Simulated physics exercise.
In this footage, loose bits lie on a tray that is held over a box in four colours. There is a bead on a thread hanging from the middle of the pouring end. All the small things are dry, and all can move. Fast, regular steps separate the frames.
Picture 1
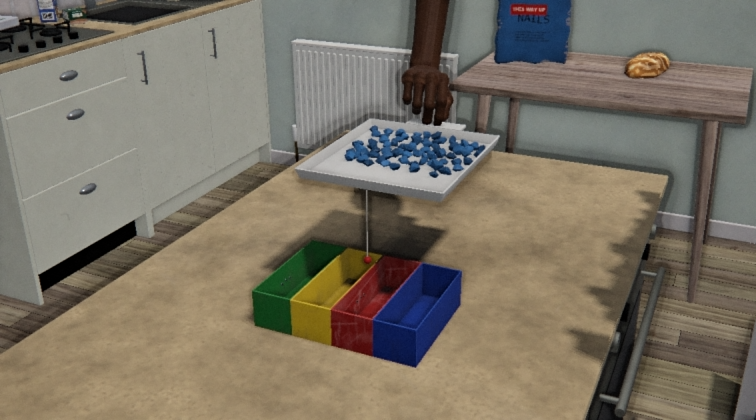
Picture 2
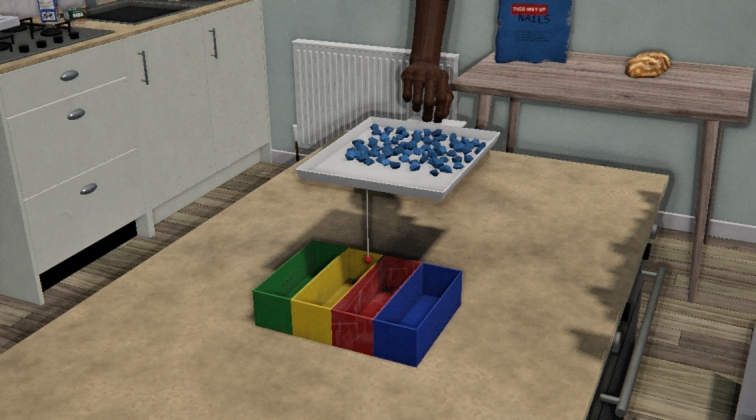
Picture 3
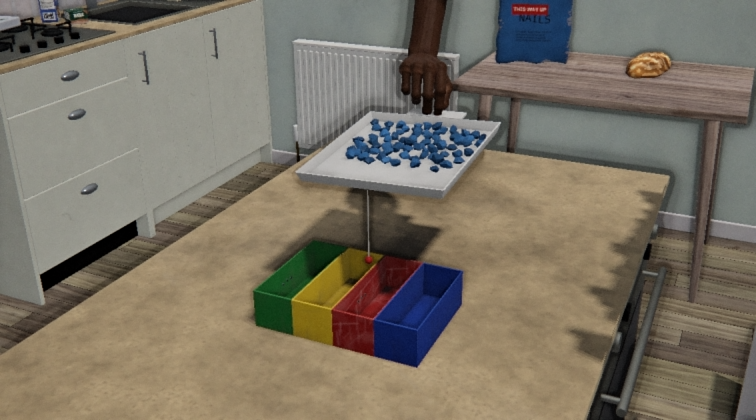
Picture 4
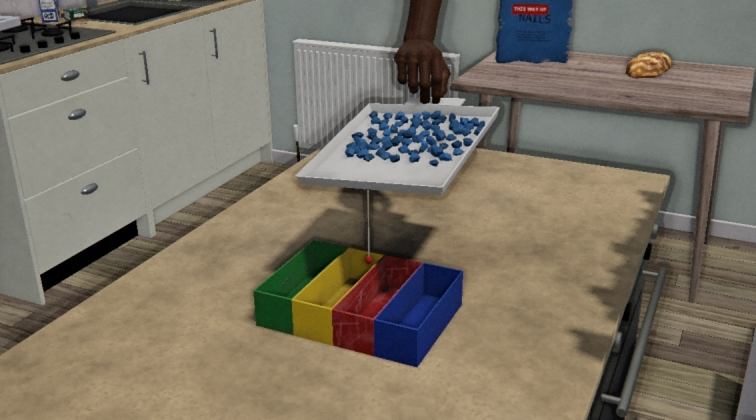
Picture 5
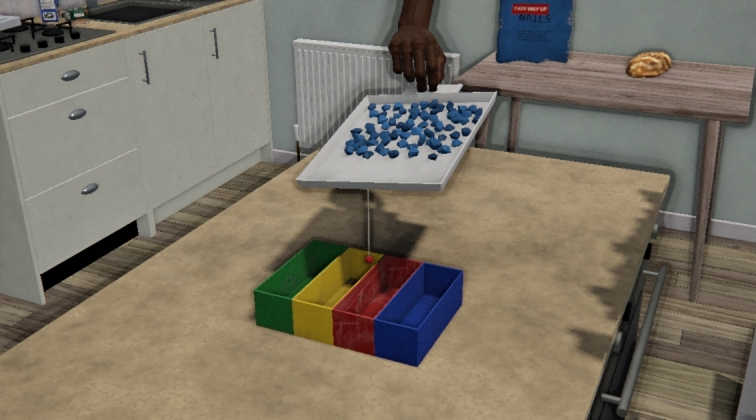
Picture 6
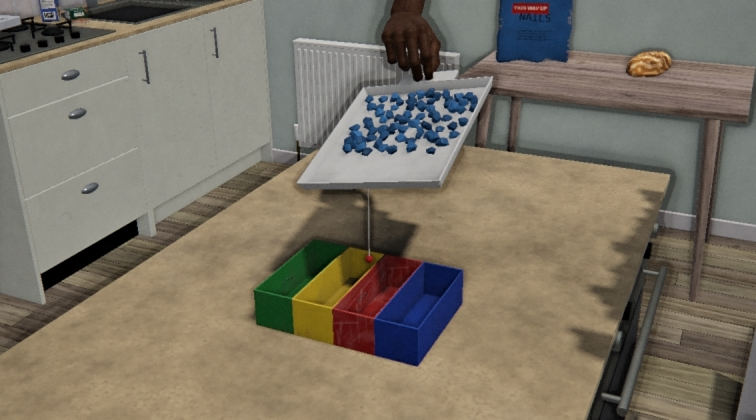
In a kitchen, a hand gradually tilting a white tray of small blue stones above a green, yellow, red and blue box.
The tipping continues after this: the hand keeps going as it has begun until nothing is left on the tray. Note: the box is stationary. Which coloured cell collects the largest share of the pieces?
Green.
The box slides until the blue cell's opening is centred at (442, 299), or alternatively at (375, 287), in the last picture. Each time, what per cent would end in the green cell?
You'd end up with around 40 per cent and then around 20 per cent.
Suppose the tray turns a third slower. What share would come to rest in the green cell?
Near 60 in a hundred.
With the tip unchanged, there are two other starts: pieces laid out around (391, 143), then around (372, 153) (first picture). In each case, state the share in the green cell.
The first start yields 60 per cent, the second 80 per cent.
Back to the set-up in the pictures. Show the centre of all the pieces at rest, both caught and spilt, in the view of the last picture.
Once it all stops, the middle lies near (301, 292).
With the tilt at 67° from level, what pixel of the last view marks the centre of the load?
Centre estimate: (326, 179).
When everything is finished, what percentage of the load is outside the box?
Share: Approx. 20 %.
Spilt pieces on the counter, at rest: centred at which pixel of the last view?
Roughly at (243, 290).
Soon, tray tipped steeply; most on the tray; a small part falling or outside the box.
A while on, tray tipped past a quarter turn; about two thirds in the green cell; a small part in the yellow cell; about a quarter falling or outside the box.
Towards the end, tray tipped past a quarter turn; about two thirds in the green cell; a small part in the yellow cell; about a quarter falling or outside the box.
Finally, tray tipped past a quarter turn; about two thirds in the green cell; a small part in the yellow cell; none in the blue cell; none in the red cell; about a quarter outside the box.
